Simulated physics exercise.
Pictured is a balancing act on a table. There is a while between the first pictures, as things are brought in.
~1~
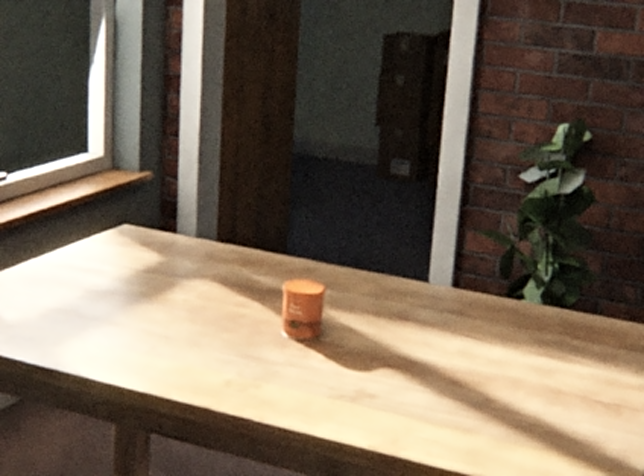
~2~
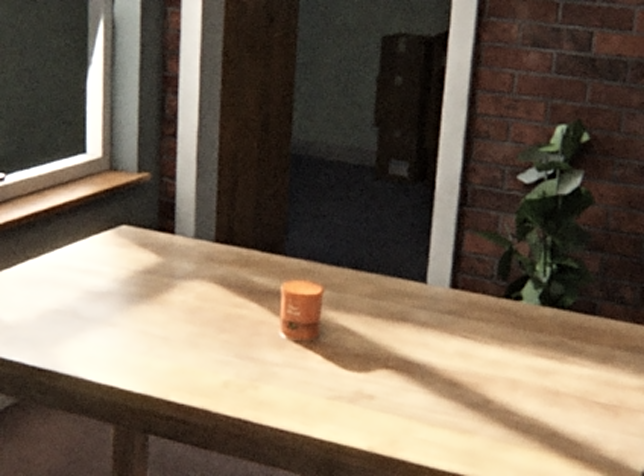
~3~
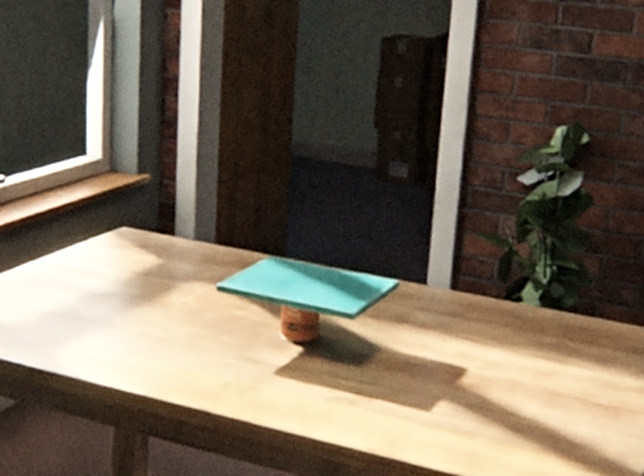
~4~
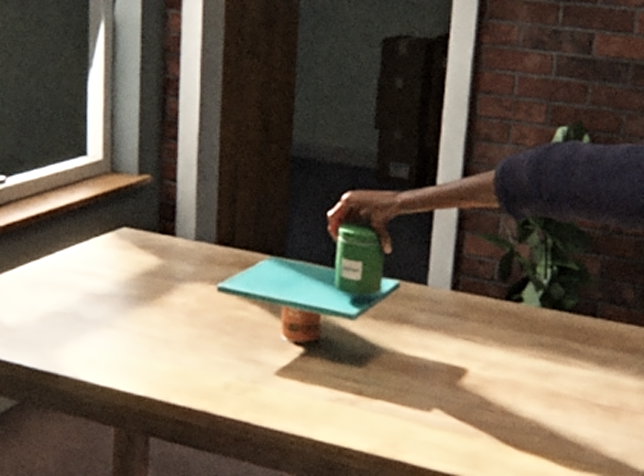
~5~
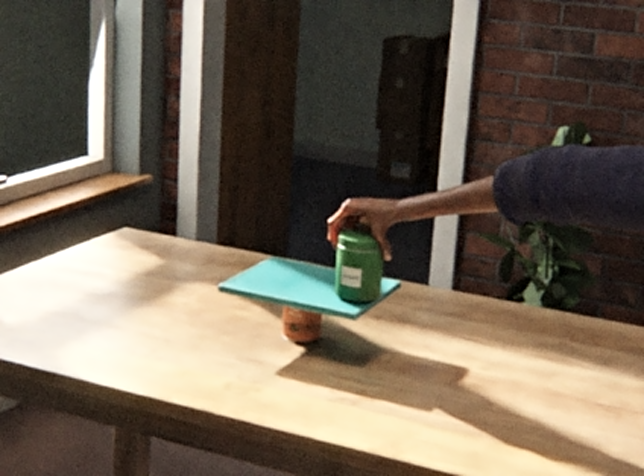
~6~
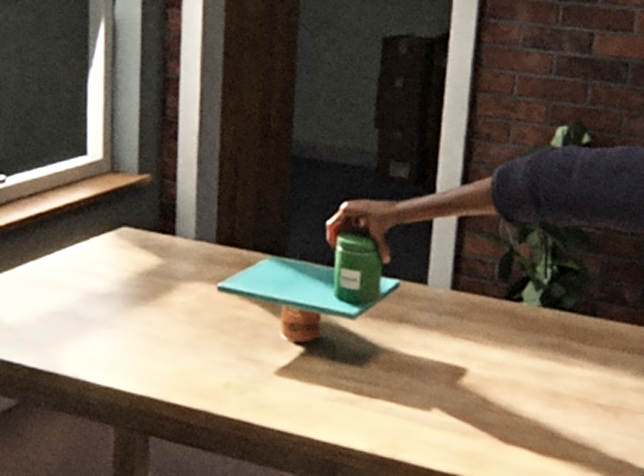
A flat teal board appears on top of a small orange tin that stands alone on a sunlit wooden table. A hand then reaches in from the right with a green jar, lowers it slightly onto the board's right side, and keeps hold of its top, with almost nothing moving after that.
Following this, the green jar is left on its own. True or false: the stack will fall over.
True.
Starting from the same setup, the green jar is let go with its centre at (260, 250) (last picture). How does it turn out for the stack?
Outcome: Collapse.
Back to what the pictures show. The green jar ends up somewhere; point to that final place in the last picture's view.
Look around (413, 354) in the final frame.
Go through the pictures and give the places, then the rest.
In the first frame, the last thing is not in view yet; orange tin (303, 310).
In the second frame, the last thing is not in view yet; orange tin (301, 311).
In the third frame, the last thing is not in view yet.
The fourth frame shows still above its spot; green jar (360, 258).
The fifth frame shows in place under the hand; green jar (360, 265).
The sixth frame shows in place under the hand; green jar (359, 267).
Then, 0.30 s after the last picture, green jar now fallen; turquoise lid tipped 57° from how it was.
Then, 0.40 s after the last picture, turquoise lid tipped 54° from how it was.
Then, 0.70 s after the last picture, turquoise lid tipped 32° from how it was.
At rest, fallen, green jar; moved from the start, turquoise lid; orange tin in place. Seen from the same camera at the end, green jar near (413, 353). The stack comes apart.
